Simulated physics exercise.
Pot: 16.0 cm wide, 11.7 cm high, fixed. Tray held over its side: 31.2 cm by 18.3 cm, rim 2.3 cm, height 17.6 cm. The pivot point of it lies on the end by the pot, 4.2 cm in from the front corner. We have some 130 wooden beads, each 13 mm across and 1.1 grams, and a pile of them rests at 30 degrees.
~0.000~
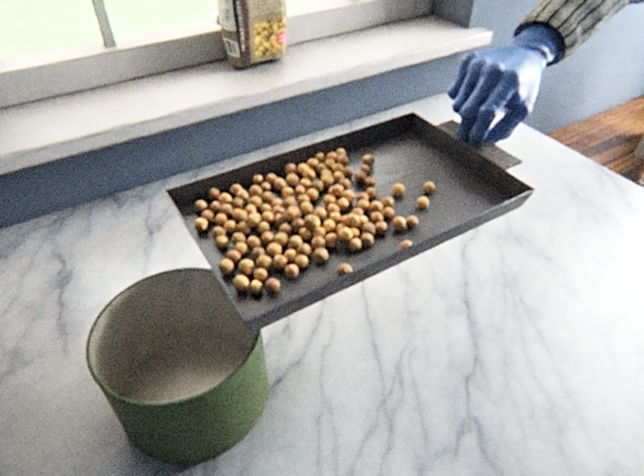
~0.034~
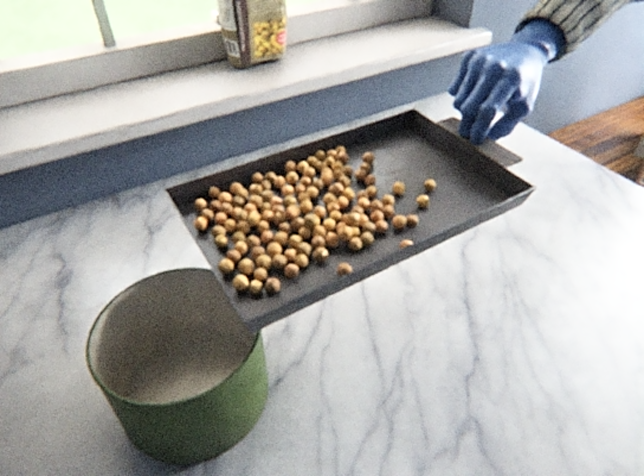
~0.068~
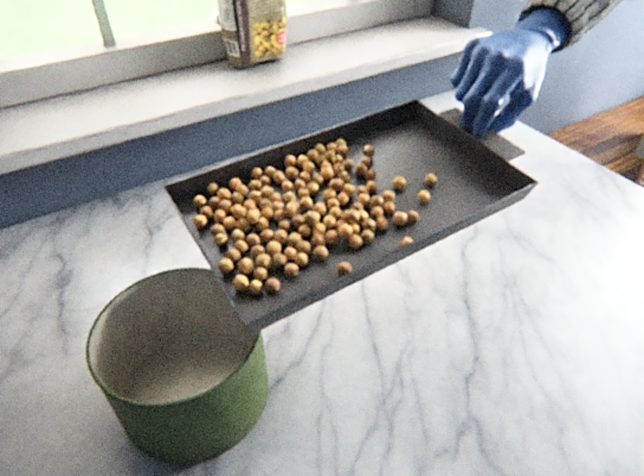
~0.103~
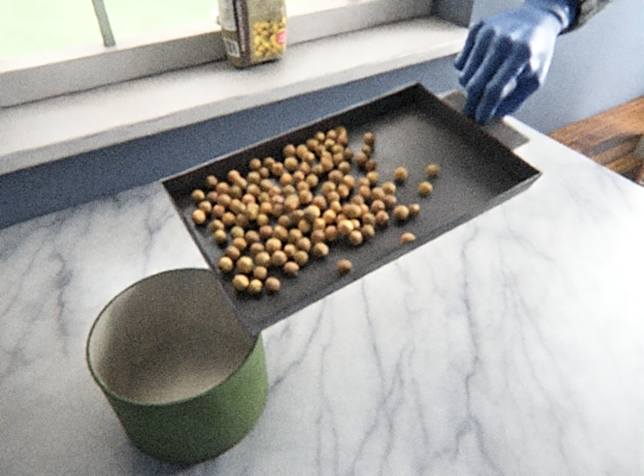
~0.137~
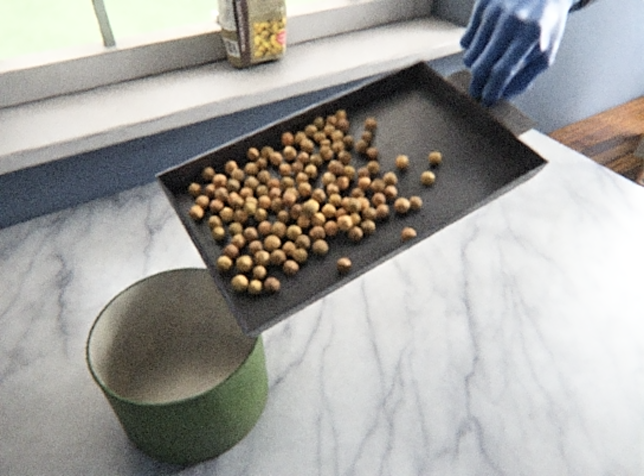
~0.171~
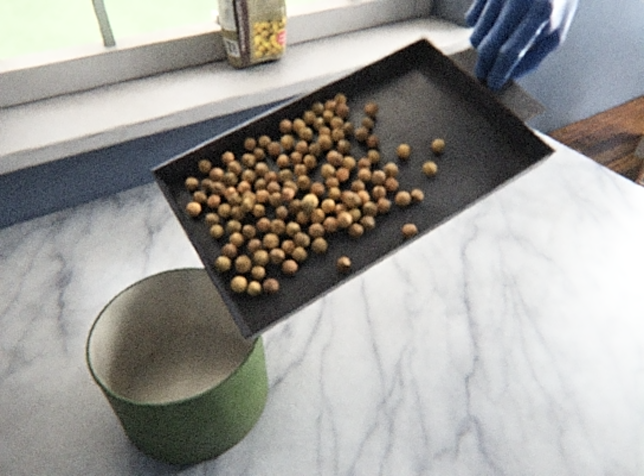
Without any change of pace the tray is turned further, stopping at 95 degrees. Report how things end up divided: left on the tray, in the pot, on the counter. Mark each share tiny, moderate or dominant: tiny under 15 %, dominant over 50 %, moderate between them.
Tray: Tiny, pot: Tiny, counter: Dominant.
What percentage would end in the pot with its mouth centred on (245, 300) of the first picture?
With the pot there, close to 0 per cent.
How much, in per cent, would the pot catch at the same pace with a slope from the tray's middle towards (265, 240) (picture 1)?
Something like 75 in a hundred.
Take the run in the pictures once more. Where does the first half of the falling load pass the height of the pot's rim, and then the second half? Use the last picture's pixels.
Earlier half close to (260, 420), later half at (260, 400) in pixels.
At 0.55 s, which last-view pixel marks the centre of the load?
Around (268, 285).
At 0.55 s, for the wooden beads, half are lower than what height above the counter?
Roughly 22 centimetres, more or less.
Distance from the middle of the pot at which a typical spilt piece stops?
About 20 cm from the centre.
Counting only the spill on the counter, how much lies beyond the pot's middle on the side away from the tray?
I'd put it at close to 60 per cent.
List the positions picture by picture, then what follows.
The first frame shows tray tilt 0 degrees, front corners at (249, 314) and (528, 188); middle of the pieces at (306, 209); pot at (176, 327).
The second frame shows tray tilt 1 degrees, front corners at (249, 314) and (528, 186); middle of the pieces at (306, 207).
The third frame shows tray tilt 3 degrees, front corners at (249, 317) and (531, 181), lowest corner left front; middle of the pieces at (306, 204).
The fourth frame shows tray tilt 8 degrees, front corners at (249, 320) and (535, 172), lowest corner left front; middle of the pieces at (305, 197).
The fifth frame shows tray tilt 13 degrees, front corners at (248, 325) and (541, 160), lowest corner left front; middle of the pieces at (304, 190).
The sixth frame shows tray tilt 19 degrees, front corners at (248, 329) and (548, 149), lowest corner left front; middle of the pieces at (303, 183); pot at (176, 327). The tray's pace is about 170 degrees a second.
After 0.40 s, tilt 58 degrees; the tray holds 100 %, the pot 0 %.
After 0.55 s, tilt 84 degrees; the tray holds 95 %, the pot 0 %.
Then, at 0.83 s, tilt 95 degrees; the tray holds 5 %, the pot 0 %.
At rest (1.9 s), tray 0 %, pot 0 %, counter 100 %.
